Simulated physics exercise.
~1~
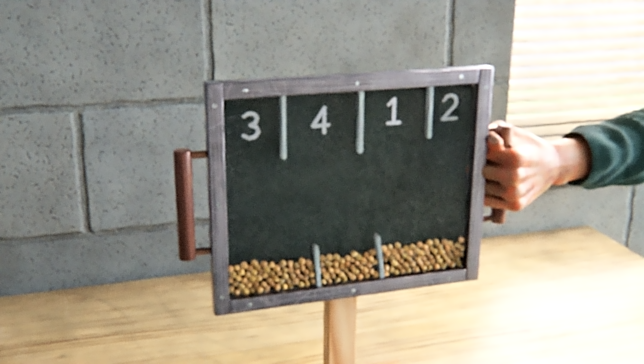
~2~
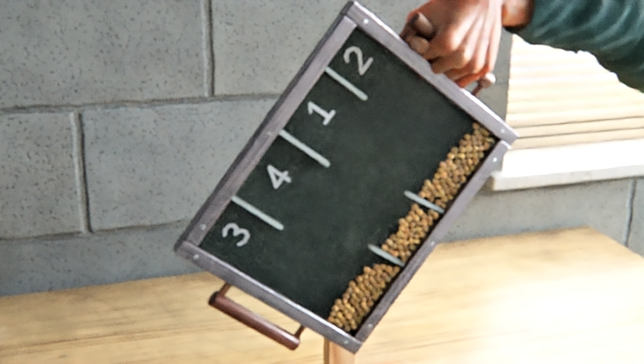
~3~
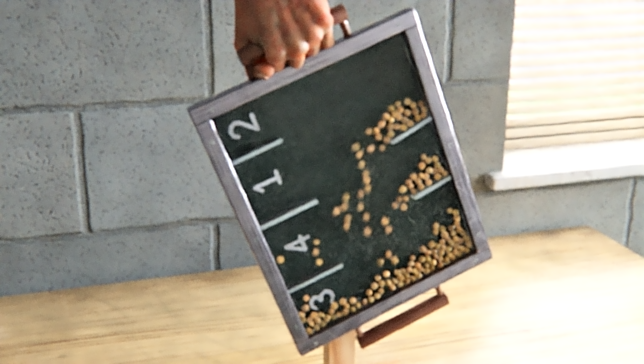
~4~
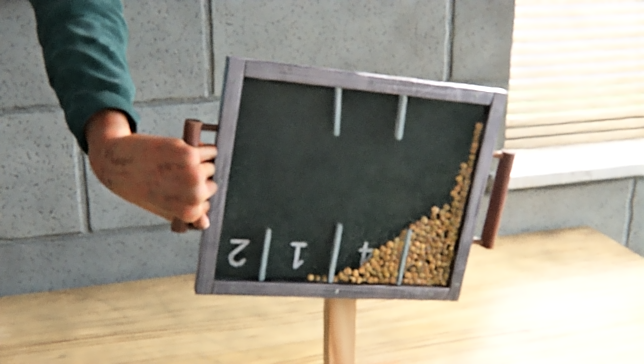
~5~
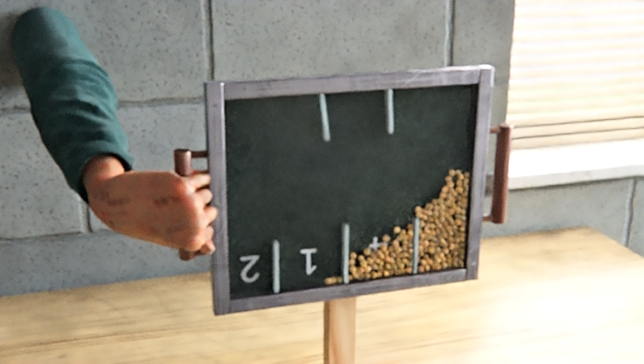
A hand turns a framed case upside down, and its beads pile up at right.
